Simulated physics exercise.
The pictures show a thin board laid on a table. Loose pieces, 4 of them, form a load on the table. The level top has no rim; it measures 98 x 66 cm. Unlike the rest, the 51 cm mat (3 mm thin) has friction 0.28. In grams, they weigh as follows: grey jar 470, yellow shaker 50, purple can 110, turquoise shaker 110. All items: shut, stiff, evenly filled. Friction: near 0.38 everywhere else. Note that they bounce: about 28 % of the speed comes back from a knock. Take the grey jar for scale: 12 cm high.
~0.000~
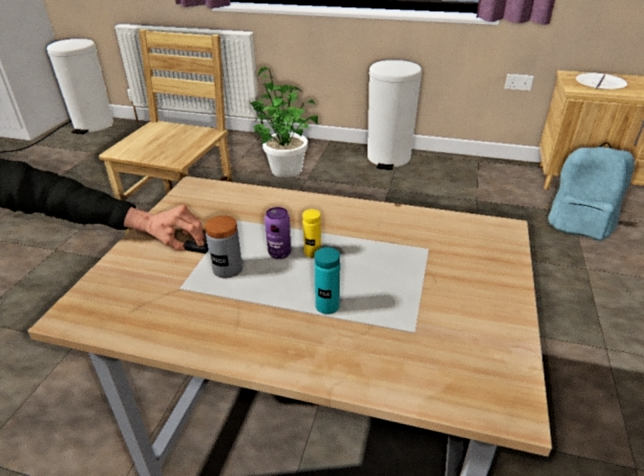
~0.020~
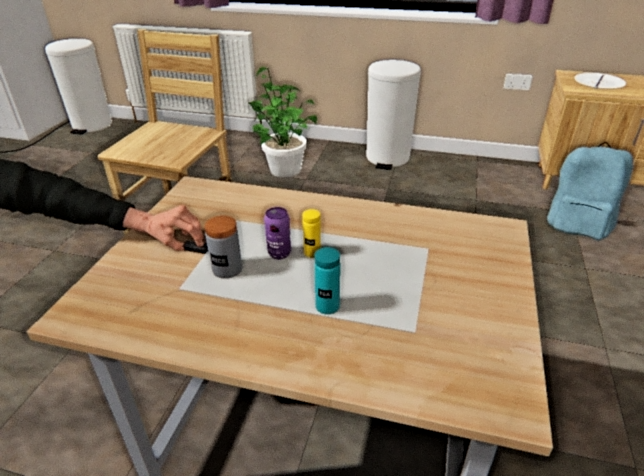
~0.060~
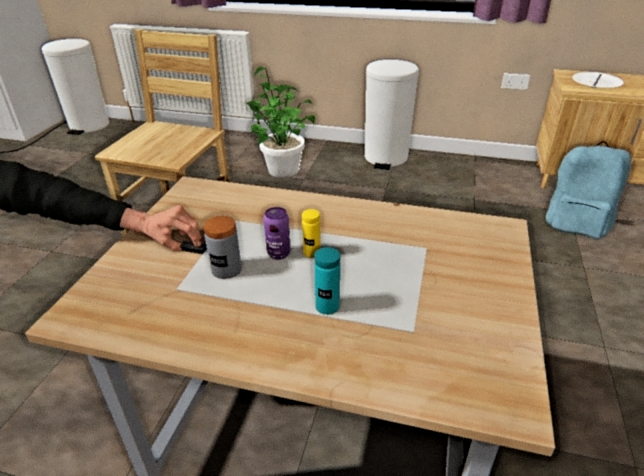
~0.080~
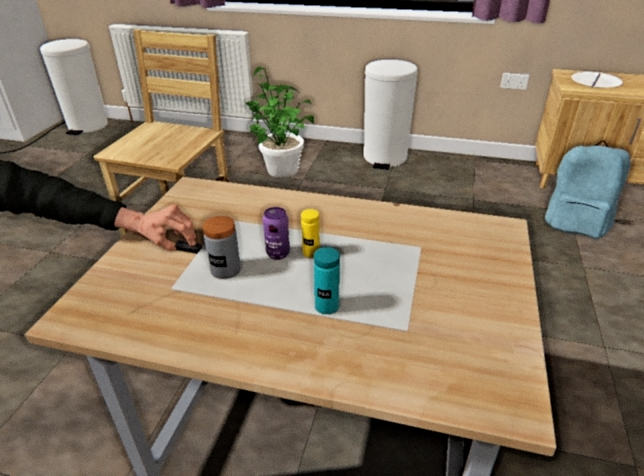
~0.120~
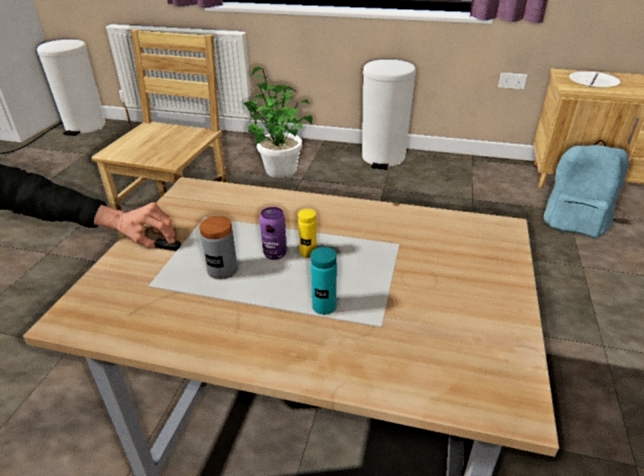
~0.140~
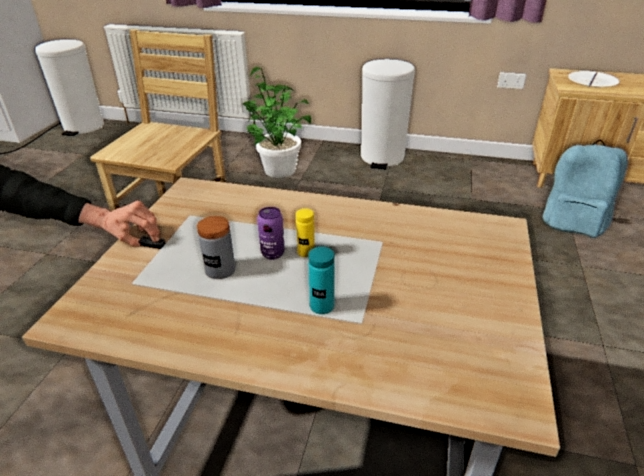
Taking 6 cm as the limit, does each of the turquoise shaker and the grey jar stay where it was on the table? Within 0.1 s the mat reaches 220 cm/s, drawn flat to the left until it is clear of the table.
The turquoise shaker ends up away from where it started, the grey jar ends up away from where it started.
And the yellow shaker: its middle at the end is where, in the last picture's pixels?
Near (267, 234).
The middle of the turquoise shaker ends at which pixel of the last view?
At roughly (246, 299).
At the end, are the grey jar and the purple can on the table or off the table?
The grey jar winds up out of bounds; the purple can stays within bounds.
After 0.34 s, 55 cm of pull; turquoise shaker leaning 18° near (287, 277); grey jar slid 12 cm near (171, 241); yellow shaker on its side.
After 0.84 s, 105 cm of pull; grey jar now off the table; turquoise shaker on its side near (246, 297); yellow shaker on its side.
At rest (2.4 s), off the table, grey jar; tipped over on the table, yellow shaker and turquoise shaker; not toppled but over 6 cm from the start, purple can. Seen from the same camera at the end, turquoise shaker near (246, 298), grey jar near (112, 417).
